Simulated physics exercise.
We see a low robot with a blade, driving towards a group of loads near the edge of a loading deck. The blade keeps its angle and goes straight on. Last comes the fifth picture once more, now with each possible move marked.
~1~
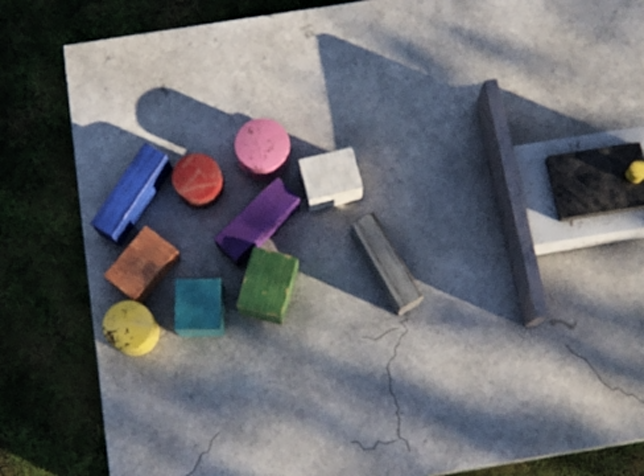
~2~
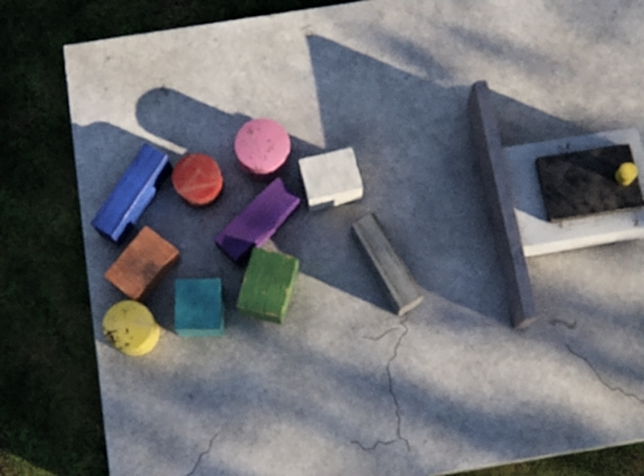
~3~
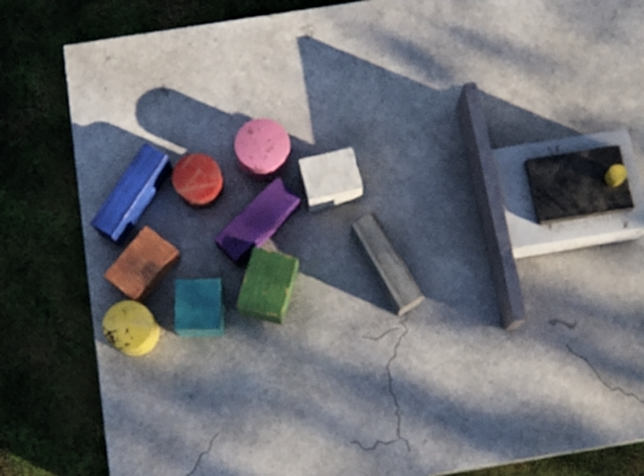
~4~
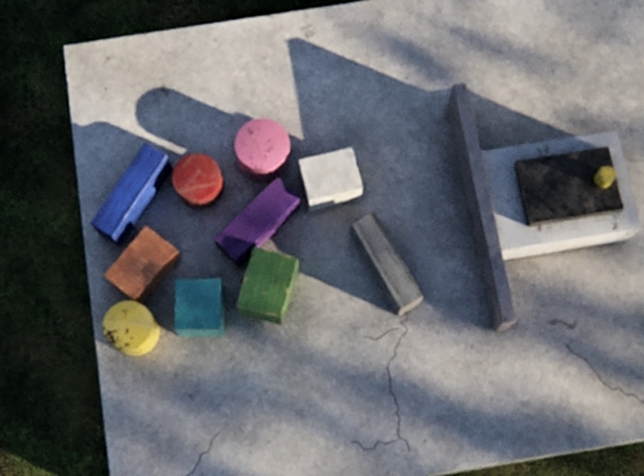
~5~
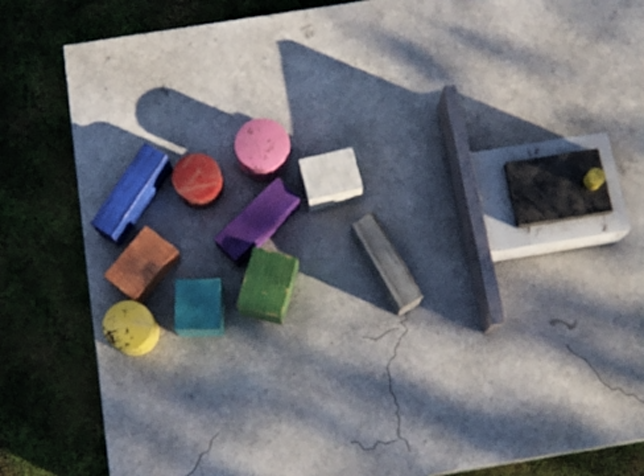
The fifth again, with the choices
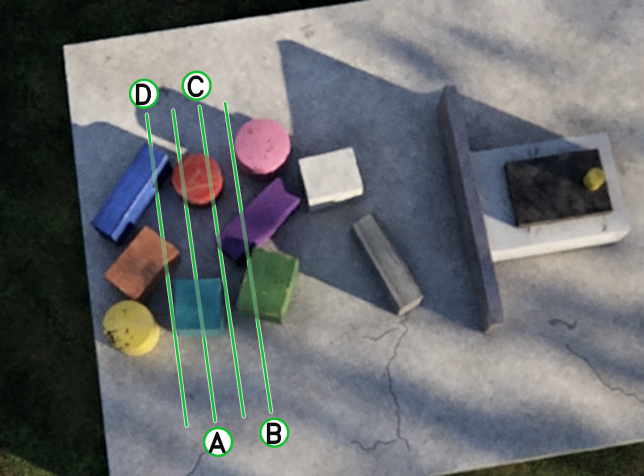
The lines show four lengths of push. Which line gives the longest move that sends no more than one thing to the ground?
Up to line C.
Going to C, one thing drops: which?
The yellow canister.
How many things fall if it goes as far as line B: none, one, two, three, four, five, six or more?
By then, none.
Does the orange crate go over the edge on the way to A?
Yes.
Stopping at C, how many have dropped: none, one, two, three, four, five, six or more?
In all, one.
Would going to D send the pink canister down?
No.
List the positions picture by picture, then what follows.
Red canister (198, 182); turquoise crate (200, 308); green crate (268, 286), in the first frame.
Robot (583, 184); orange crate (143, 266), in the second frame.
Robot (572, 185); white crate (330, 180), in the third frame.
Robot (561, 187); grey stick (386, 264), in the fourth frame.
Robot (551, 189); yellow canister (132, 329); red canister (198, 182); turquoise crate (200, 308), in the fifth frame.
On the marked copy, A at (193, 260); B at (247, 251); C at (221, 255); D at (166, 264).
Taking C. A third of the way, robot (460, 203); grey stick (368, 267); yellow canister (132, 329).
Two thirds of the way, robot (369, 218); blue stick (128, 193); red canister (175, 181).
When it is over, robot (301, 228); yellow canister over the edge; orange crate (97, 270); one fallen.
As for the rest, A drops three; B is within the limit but short; D drops six.
